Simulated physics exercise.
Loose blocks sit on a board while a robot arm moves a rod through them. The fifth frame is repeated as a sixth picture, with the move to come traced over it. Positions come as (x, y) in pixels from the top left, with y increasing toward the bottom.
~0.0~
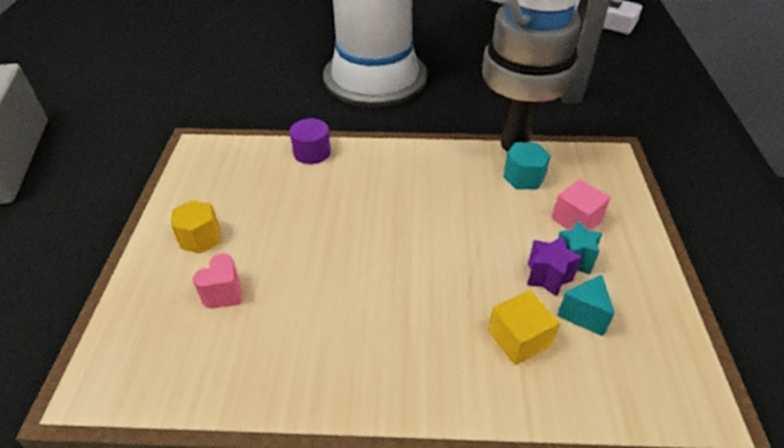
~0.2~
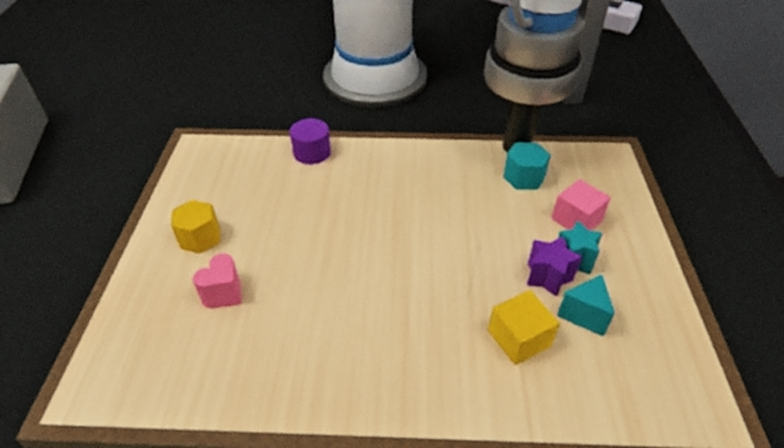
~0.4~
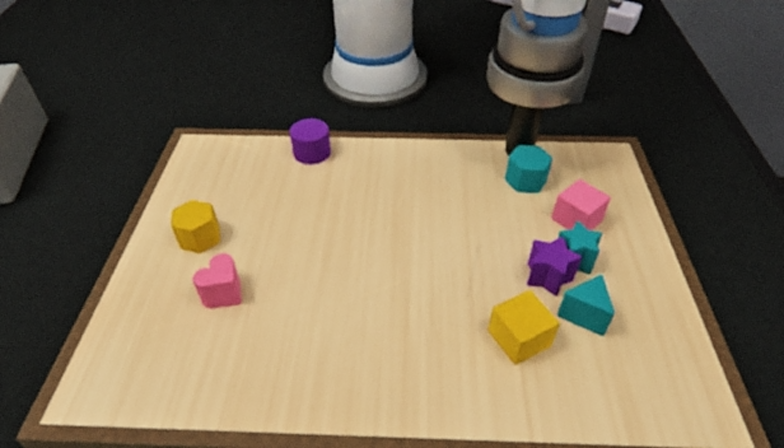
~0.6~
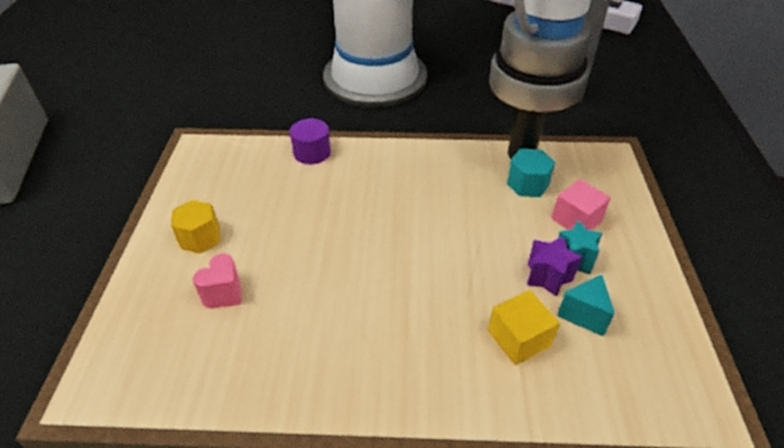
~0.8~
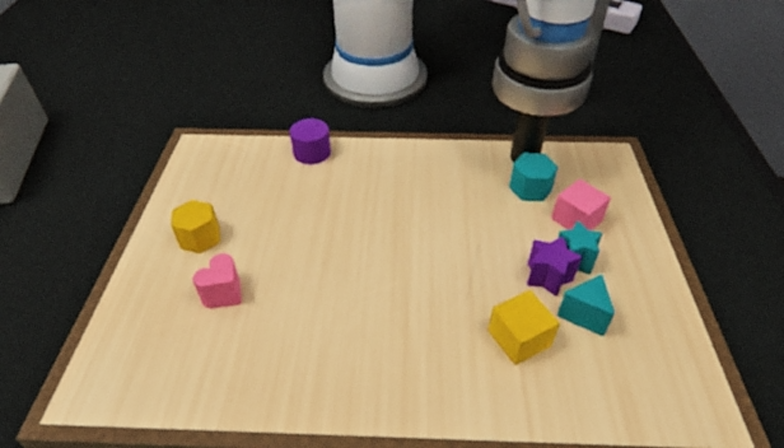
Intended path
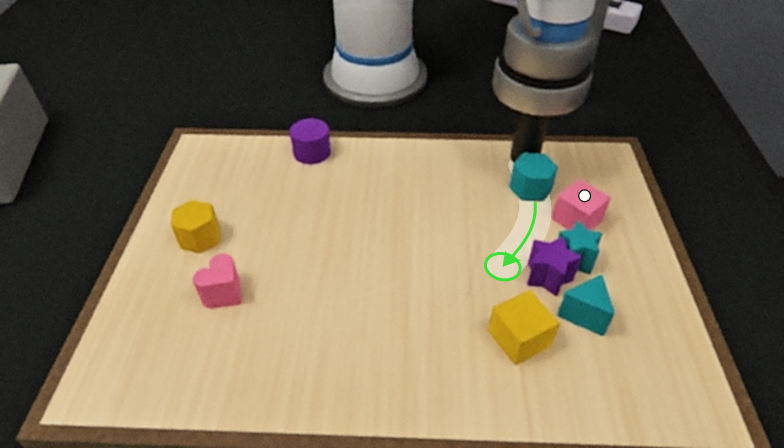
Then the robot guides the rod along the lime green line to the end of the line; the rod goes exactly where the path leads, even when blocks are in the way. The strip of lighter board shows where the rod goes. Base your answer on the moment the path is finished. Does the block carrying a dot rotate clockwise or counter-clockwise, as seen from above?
Counterclockwise from above.
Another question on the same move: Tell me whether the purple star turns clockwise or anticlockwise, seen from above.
If we look at it from overhead, the purple star pivots clockwise.
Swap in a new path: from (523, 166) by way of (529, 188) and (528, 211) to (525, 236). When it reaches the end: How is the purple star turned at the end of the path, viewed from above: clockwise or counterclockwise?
Turns clockwise.
The line goes from (523, 166) by way of (535, 198) and (529, 233) to (503, 266); the dot is on the pink four-sided block.
On the path given first. One third of the way, rod (537, 191); turquoise hexagon (552, 200), turned 15° anticlockwise; pink four-sided block (595, 205), turned 35° anticlockwise.
Two thirds of the way, rod (531, 226); turquoise hexagon (568, 229), turned 55° anticlockwise; purple star (557, 259), turned 25° clockwise; turquoise star (602, 252); pink four-sided block (600, 208), turned 50° anticlockwise.
At the end, rod (504, 259); turquoise hexagon (569, 231), turned 60° anticlockwise; purple star (558, 259), turned 30° clockwise; turquoise star (603, 253), turned 15° anticlockwise; pink four-sided block (600, 208), turned 50° anticlockwise; turquoise triangular piece unmoved.
